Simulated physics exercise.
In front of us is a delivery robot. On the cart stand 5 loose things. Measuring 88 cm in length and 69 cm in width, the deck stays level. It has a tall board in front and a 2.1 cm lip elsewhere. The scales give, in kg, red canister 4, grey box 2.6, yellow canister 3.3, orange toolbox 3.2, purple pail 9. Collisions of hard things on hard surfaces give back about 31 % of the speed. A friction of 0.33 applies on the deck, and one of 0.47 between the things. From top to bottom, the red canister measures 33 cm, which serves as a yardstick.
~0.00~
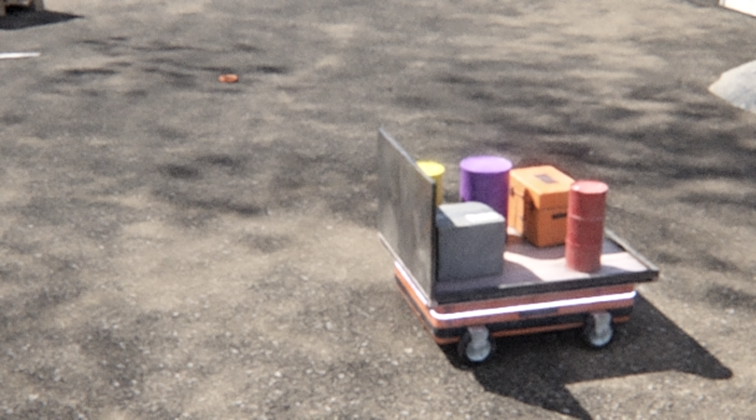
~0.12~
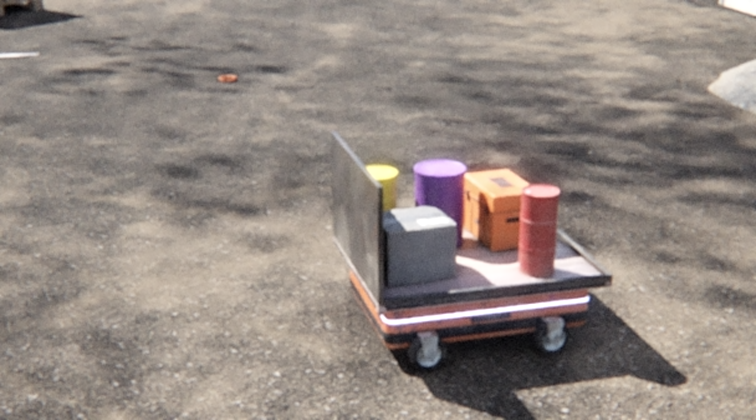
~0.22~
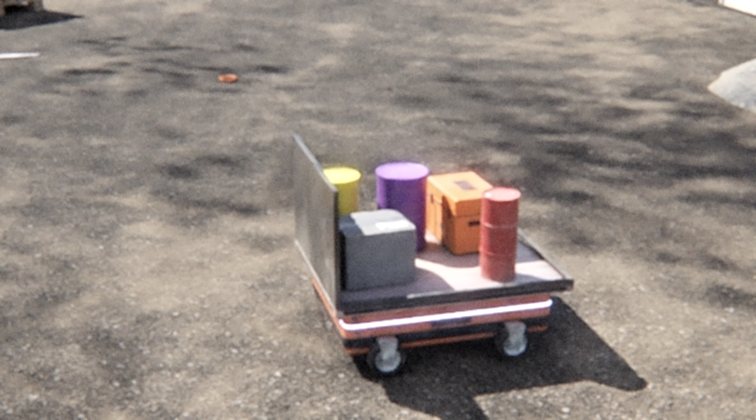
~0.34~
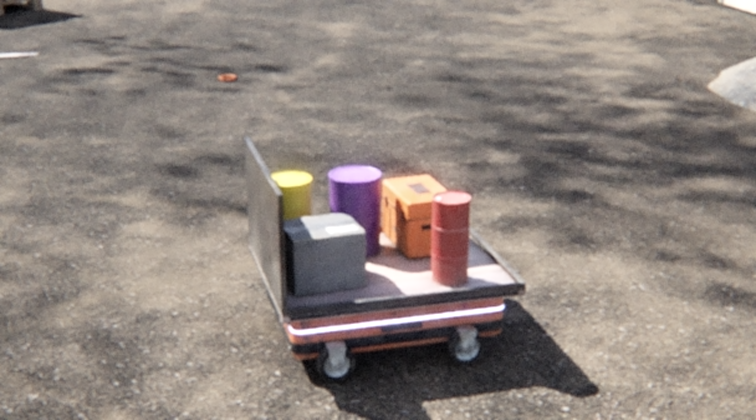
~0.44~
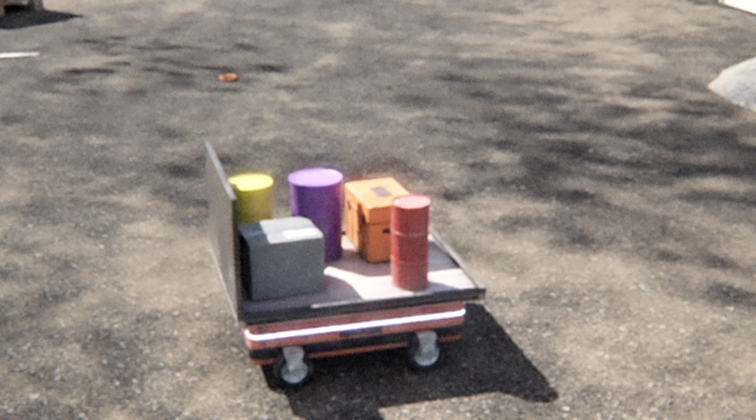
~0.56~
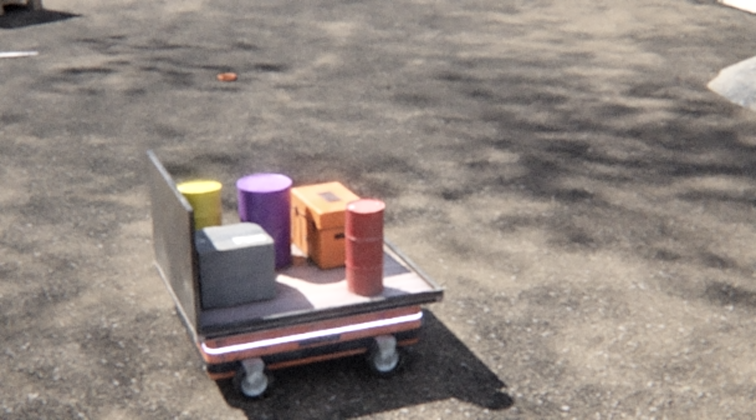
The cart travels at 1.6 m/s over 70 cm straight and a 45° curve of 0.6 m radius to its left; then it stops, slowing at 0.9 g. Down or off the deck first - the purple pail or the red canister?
It is the former one.
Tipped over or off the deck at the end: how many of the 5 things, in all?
The count comes out at 2.
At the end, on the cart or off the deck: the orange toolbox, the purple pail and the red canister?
Well, the orange toolbox does not come off, the purple pail does not come off, and the red canister does not come off.
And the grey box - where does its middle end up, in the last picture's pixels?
Near (106, 363).
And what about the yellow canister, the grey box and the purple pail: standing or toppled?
Outcome noted - the yellow canister ends up fallen, the grey box survives without falling, the purple pail ends up fallen.
After 0.86 s, cart has run 138 cm, turned 44°; yellow canister now off the deck; purple pail leaning 21° near (139, 261); red canister slid 2 cm near (291, 273).
After 1.16 s, cart has run 162 cm, turned 45°, stopped; purple pail leaning 64° near (56, 320); red canister slid 15 cm near (225, 313); orange toolbox slid 15 cm.
By the end (1.9 s), off the deck, yellow canister; tipped over on the cart, purple pail; not toppled but over 10 cm from the start, red canister and orange toolbox; grey box in place, give or take 10 cm. Seen from the same camera at the end, purple pail near (66, 338), red canister near (206, 325). Purple pail went at 1.04 s; red canister was never lost.
